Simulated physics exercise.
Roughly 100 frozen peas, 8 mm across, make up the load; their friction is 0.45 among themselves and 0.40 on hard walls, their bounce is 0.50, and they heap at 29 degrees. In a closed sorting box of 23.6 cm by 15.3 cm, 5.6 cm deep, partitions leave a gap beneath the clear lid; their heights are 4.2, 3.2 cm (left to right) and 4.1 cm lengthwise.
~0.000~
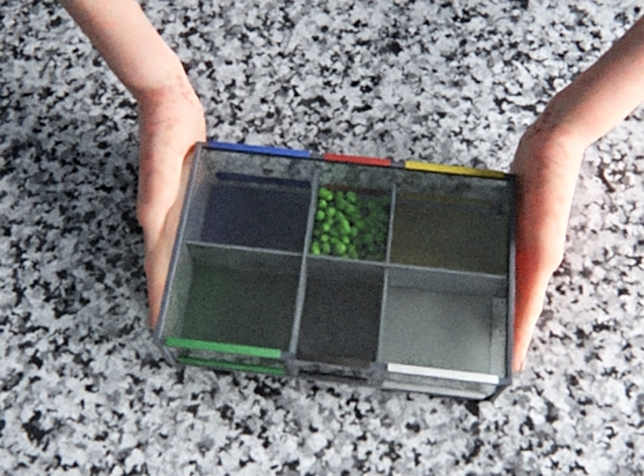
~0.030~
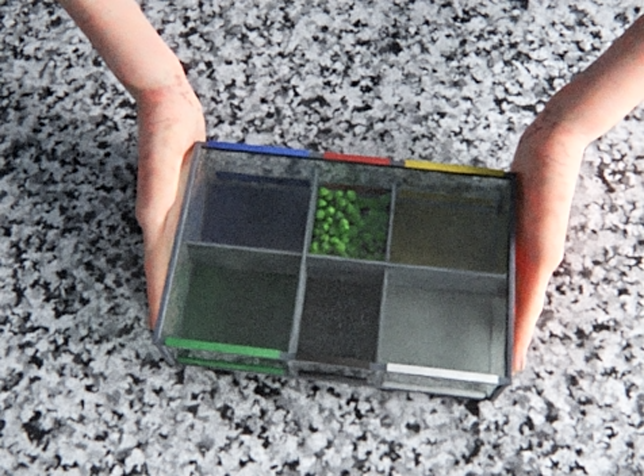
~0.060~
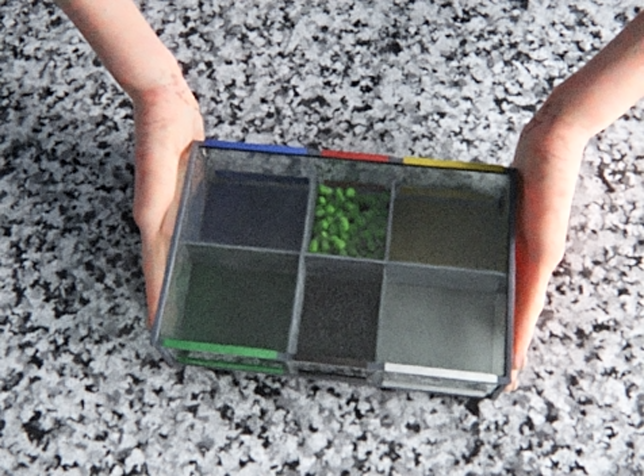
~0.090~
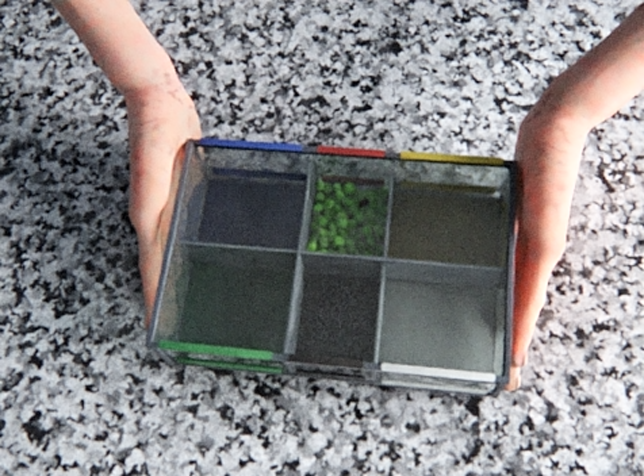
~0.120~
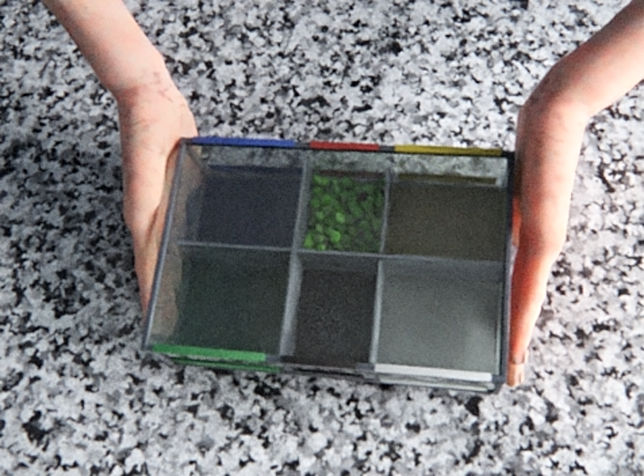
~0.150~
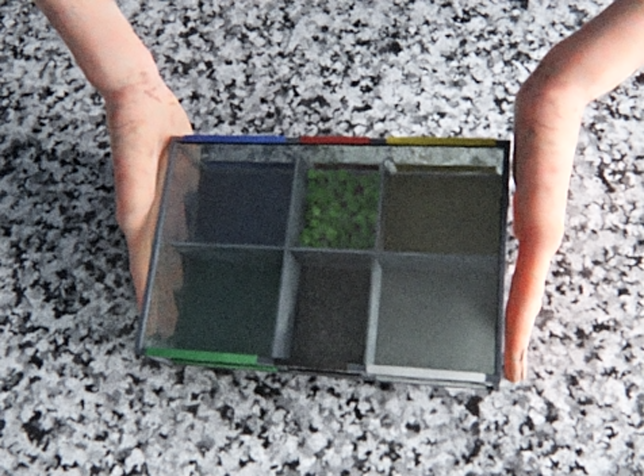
Two hands slightly tilt a clear divided box with green peas in its top middle compartment.
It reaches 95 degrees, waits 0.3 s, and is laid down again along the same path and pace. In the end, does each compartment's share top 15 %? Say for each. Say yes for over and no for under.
Red: Yes; blue: No; green: Yes; yellow: No; white: No; black: No.
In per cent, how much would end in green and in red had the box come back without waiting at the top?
Final amounts would be green 25% and red 65%.
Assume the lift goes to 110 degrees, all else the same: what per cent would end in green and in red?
Result - green 25 percent; red 65 percent.
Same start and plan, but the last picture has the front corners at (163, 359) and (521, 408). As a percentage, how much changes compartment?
About 90 %.
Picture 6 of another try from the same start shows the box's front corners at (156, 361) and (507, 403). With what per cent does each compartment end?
Result - red: 35 %; blue: 0 %; green: 5 %; yellow: 0 %; white: 25 %; black: 35 %.
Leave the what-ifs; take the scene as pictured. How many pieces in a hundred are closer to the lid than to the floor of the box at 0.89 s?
Roughly 60 per cent.
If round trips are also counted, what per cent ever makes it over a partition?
About 30 %.
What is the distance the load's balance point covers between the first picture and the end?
About 4.5 cm.
After 0.89 s, tilt 95 degrees; red 80 %, blue 5 %, green 15 %.
After 1.39 s, tilt 53 degrees; red 75 %, blue 5 %, green 20 %.
After 1.95 s, tilt 0 degrees; red 70 %, blue 5 %, green 20 %, black 5 %.
In the end, at 2.3 s, red 70 %, blue 5 %, green 20 %, yellow 0 %, white 0 %, black 5 %.
